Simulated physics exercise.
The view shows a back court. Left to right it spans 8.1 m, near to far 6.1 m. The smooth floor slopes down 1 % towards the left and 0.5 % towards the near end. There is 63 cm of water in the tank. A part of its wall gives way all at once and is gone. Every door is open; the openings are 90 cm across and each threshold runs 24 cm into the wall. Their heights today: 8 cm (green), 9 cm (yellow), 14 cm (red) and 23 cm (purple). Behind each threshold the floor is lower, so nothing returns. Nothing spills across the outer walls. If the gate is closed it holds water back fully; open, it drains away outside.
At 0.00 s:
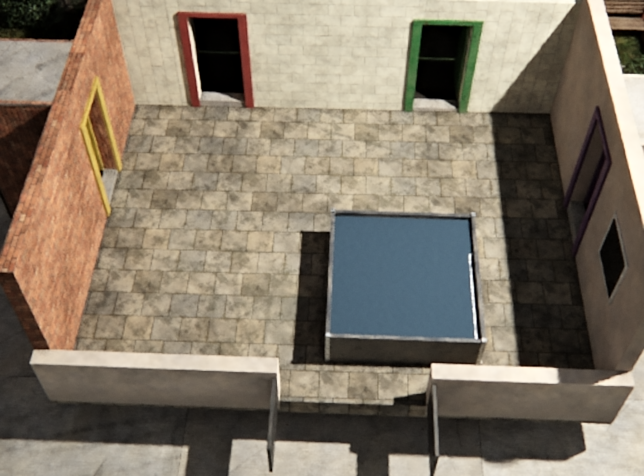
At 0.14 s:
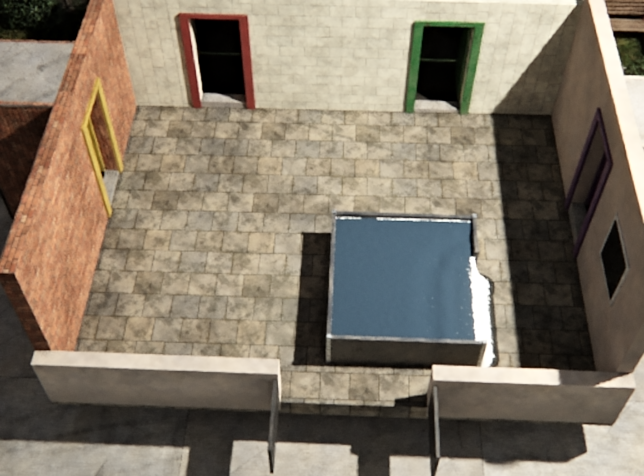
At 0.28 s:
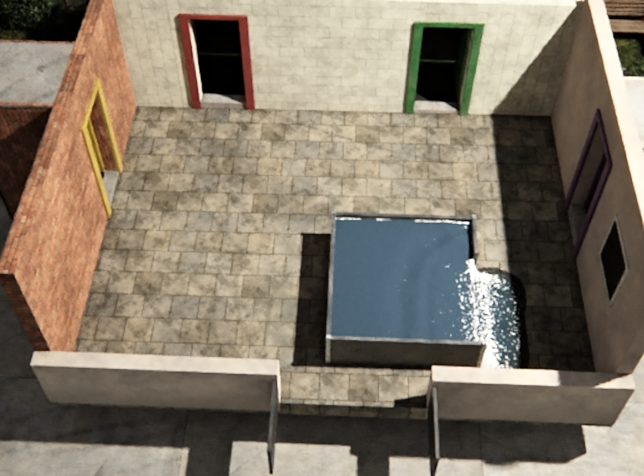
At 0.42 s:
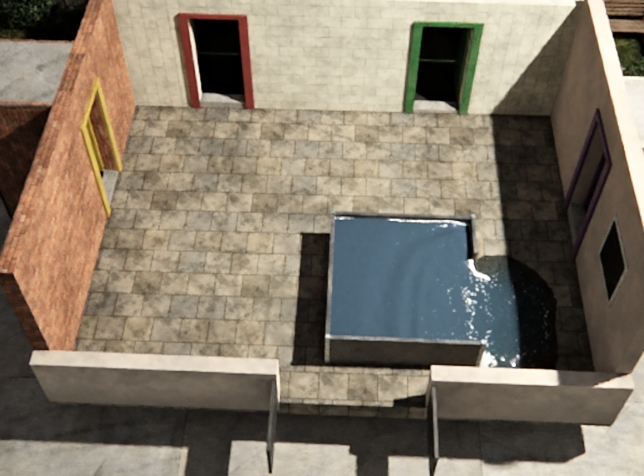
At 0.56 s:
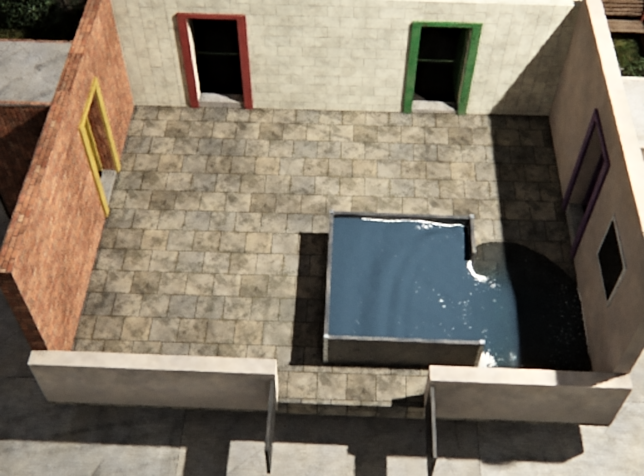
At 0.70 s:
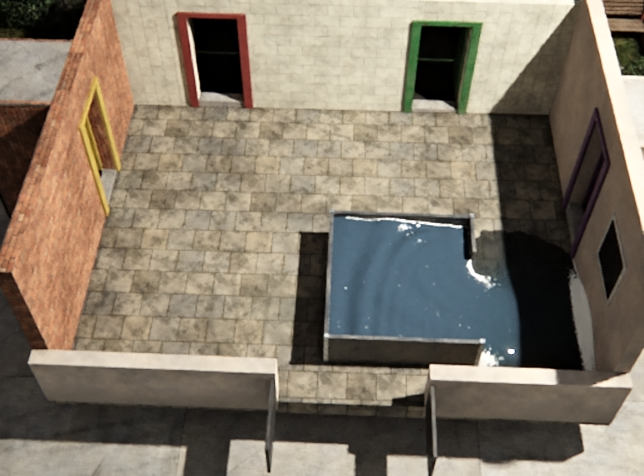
At the start, still blue water fills a square tank in a paved, walled court with red, green, yellow and purple doorways. Water then bursts from the tank's right side, foaming onto the floor, and spreads rightward in a dark sheet to the right wall, while ripples cross the tank.
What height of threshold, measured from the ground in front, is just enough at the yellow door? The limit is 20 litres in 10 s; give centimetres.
At least 7 cm or so.
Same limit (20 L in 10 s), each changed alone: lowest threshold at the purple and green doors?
Roughly 10.0 cm at purple and 13.0 cm at green.
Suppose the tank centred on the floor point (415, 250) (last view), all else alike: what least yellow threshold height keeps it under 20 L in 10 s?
About 9.5 cm.
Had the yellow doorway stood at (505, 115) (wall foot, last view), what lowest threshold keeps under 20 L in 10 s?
Roughly 18 cm.
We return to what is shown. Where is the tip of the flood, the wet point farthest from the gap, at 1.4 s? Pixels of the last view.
Around (554, 198).
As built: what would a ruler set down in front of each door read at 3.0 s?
Depths in cm: Green 3, yellow 0, red 0, purple 15.
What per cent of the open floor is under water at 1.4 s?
Near 10 per cent is wet.
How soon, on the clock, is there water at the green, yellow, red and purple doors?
Green 3.0 s, yellow 7.0 s, red 5.0 s, purple 1.0 s.
After 1.4 s water covers 10 % of the floor, deepest (56 cm) near (587, 398); it has not reached the yellow door.
After 3.0 s water covers 30 % of the floor, deepest (36 cm) near (585, 387); it has not reached the yellow door.
After 10.0 s water covers 90 % of the floor, deepest (12 cm) near (551, 396); 11 cm at the yellow door, 8 litres in over its 9 cm threshold.
At the yellow door as built, the water arrived by 6.9 s and peaked near 12 cm at 7.8 s.
Run again over the same 10 s with other heights there, 25 litres in over 6.5 cm, 8 litres over 9 cm. The limit of 20 litres is kept from about 7 cm up.
